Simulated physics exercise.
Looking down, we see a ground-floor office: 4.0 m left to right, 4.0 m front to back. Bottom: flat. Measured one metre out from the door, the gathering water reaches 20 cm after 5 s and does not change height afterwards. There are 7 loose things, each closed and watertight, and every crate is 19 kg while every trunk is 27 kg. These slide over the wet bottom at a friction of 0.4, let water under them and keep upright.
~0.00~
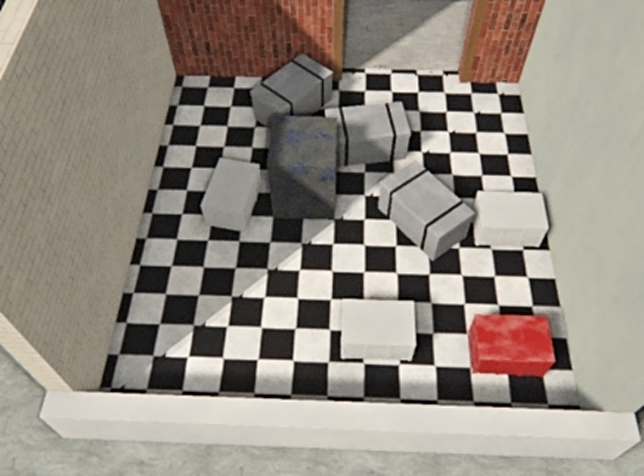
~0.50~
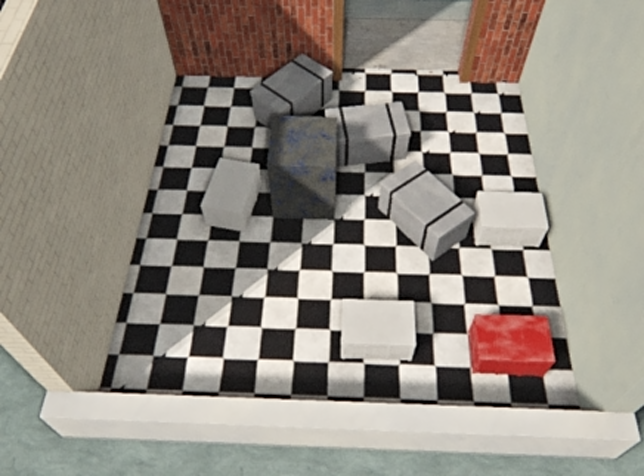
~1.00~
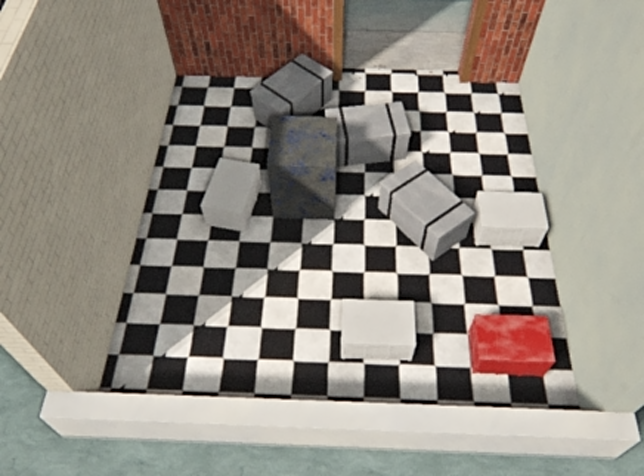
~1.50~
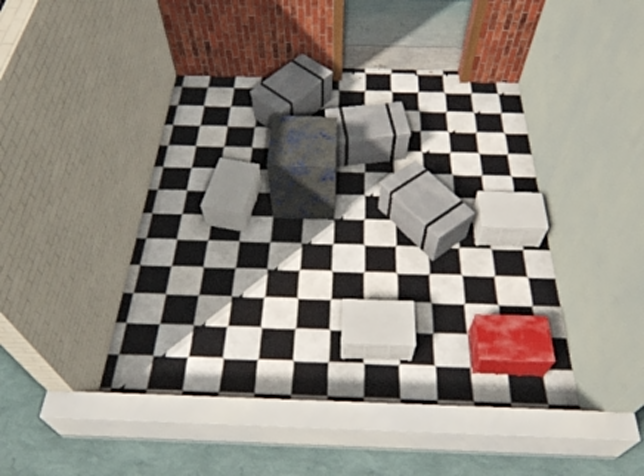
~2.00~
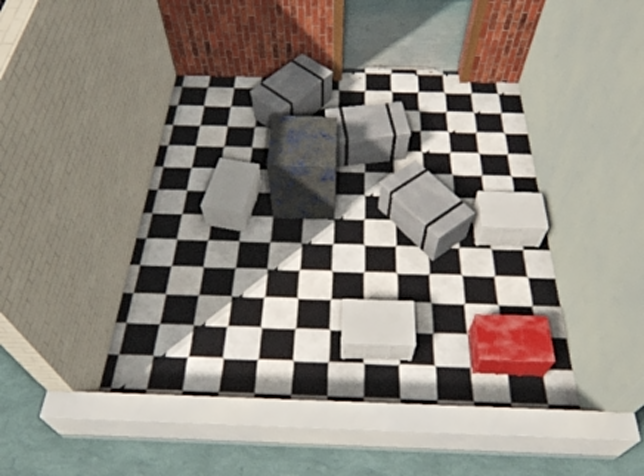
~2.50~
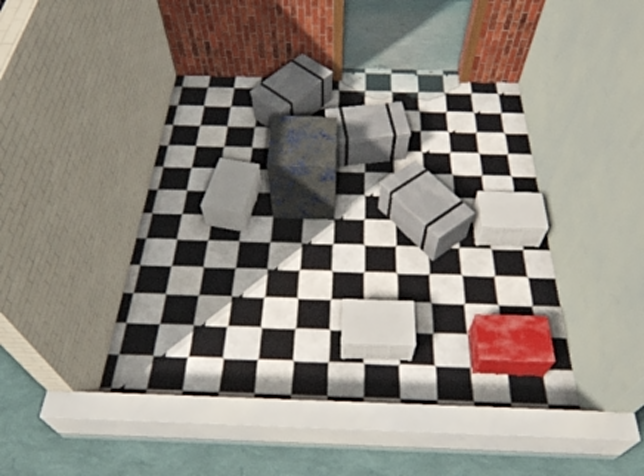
A ground-floor room with a black-and-white checkered floor, brick at the back and pale side walls, is seen from above. A red crate sits at the front right with a white block to its left and another behind it, while a dark mottled block stands among grey ones farther back. Bluish water spreads outside and creeps just inside the doorway, while the objects and camera stay still.
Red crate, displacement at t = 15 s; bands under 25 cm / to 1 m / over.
Looks like it will be displaced a long way.
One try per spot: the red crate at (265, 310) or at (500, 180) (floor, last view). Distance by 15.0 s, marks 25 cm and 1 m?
So, one try each: It goes a long distance the first time and goes a long distance the second.
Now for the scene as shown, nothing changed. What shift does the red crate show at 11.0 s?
About 140 cm by then.
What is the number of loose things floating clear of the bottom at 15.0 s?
At that instant the tally stands at 7.
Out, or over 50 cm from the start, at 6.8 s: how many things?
My count gives 2.
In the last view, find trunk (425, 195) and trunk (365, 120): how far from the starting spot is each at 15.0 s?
In that order: 250 cm, 140 cm.
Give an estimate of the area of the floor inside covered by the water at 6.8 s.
Around 9.0 m2 of it.
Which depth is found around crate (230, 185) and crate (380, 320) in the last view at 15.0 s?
First about 14 cm, second about 14 cm.
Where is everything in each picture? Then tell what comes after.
In the first frame, the red crate at (514, 337), on the bottom; 0.0 m2 under water; 0 of 7 have shifted.
In the second frame, the red crate at (514, 337) rests on the ground; 0.0 m2 under water; 0 of 7 have shifted.
In the third frame, the red crate at (514, 337) rests on the ground; 0.0 m2 under water; 0 of 7 have shifted.
In the fourth frame, the red crate at (514, 337), on the bottom; 0.0 m2 under water; 0 of 7 have shifted.
In the fifth frame, the red crate at (514, 337), on the bottom; water covers 0.0 m2; 0 of 7 have shifted.
In the sixth frame, the red crate at (514, 337) rests on the ground; 0.3 m2 under water; 0 of 7 have shifted.
After 3.5 s the red crate is near (514, 337), 0.0 m from its start, aground; 0 afloat.
After 6.8 s the red crate is near (513, 360), 0.2 m from its start, aground; 0 afloat.
After 11.0 s the red crate is near (343, 377), 1.4 m from its start, afloat; 4 afloat.
After 15.0 s the red crate is near (170, 321), 2.8 m from its start, afloat; 7 afloat.
